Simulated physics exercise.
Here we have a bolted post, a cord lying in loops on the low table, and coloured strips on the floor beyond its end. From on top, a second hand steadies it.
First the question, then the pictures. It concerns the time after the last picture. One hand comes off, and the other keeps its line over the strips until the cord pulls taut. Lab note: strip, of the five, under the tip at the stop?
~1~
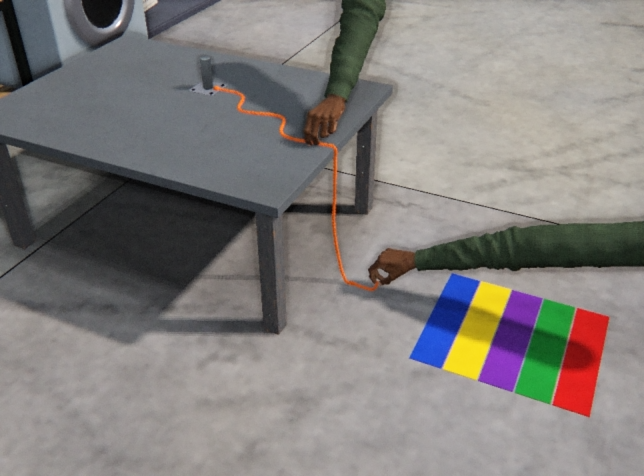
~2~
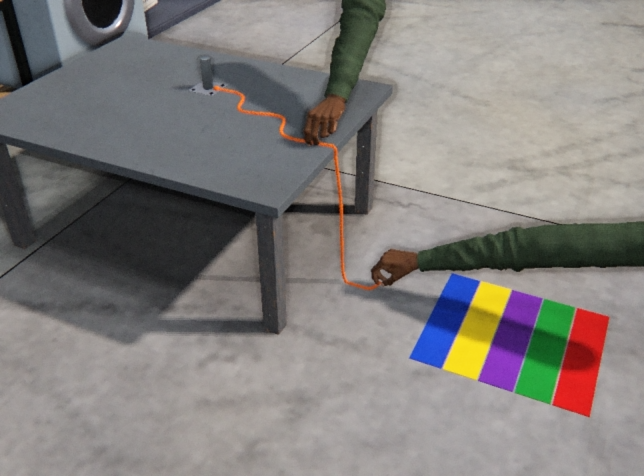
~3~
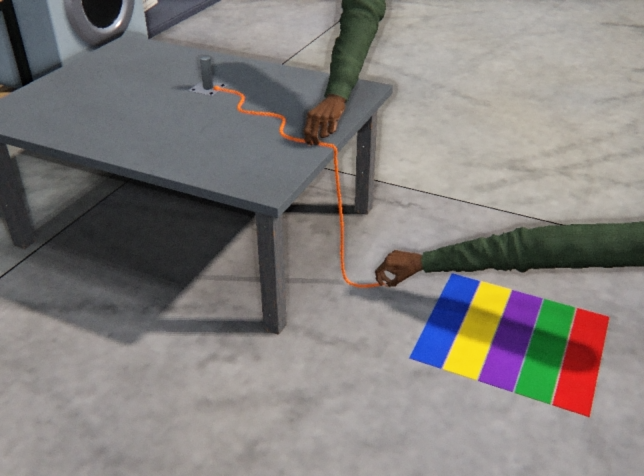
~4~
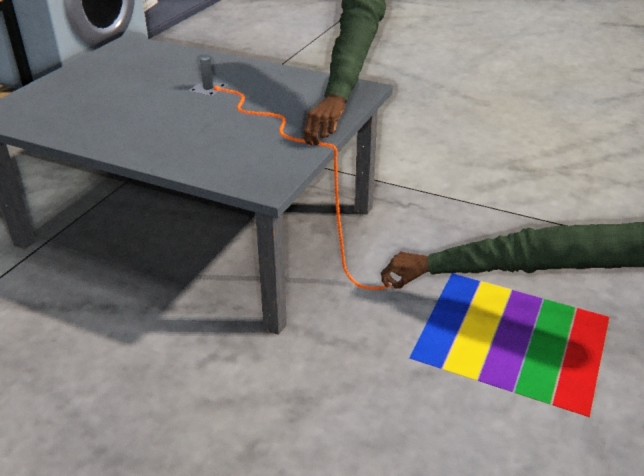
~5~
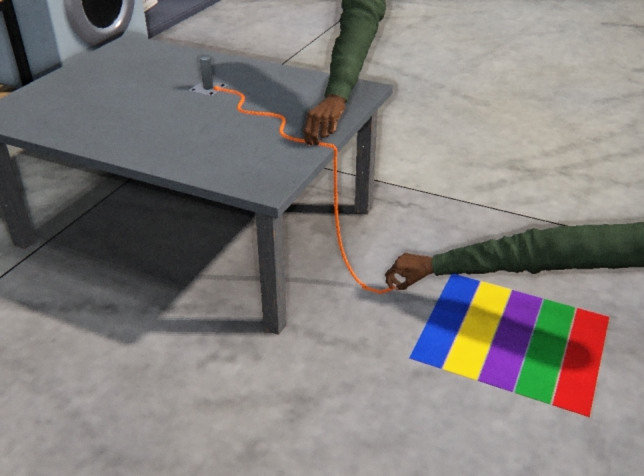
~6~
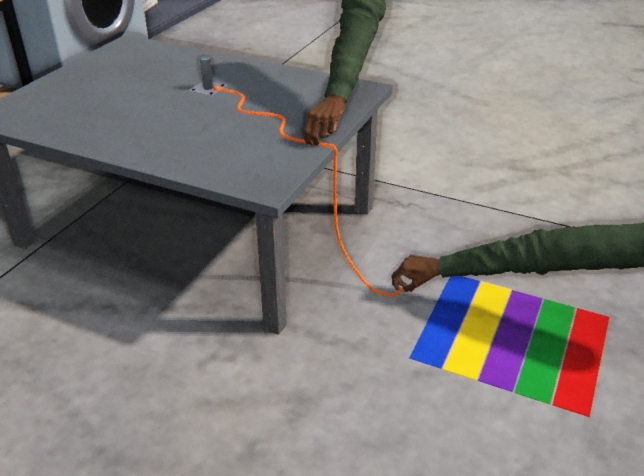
Purple.
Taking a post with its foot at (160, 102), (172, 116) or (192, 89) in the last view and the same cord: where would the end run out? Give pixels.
Respectively (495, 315), (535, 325) and (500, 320).
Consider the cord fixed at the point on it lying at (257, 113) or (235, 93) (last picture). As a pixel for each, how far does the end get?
About (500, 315) and (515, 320).
Soon after, end near (453, 304); over blue.
Then, end near (494, 316); over yellow.
At full stretch, end near (519, 323); over purple. It gets as far as the purple strip.
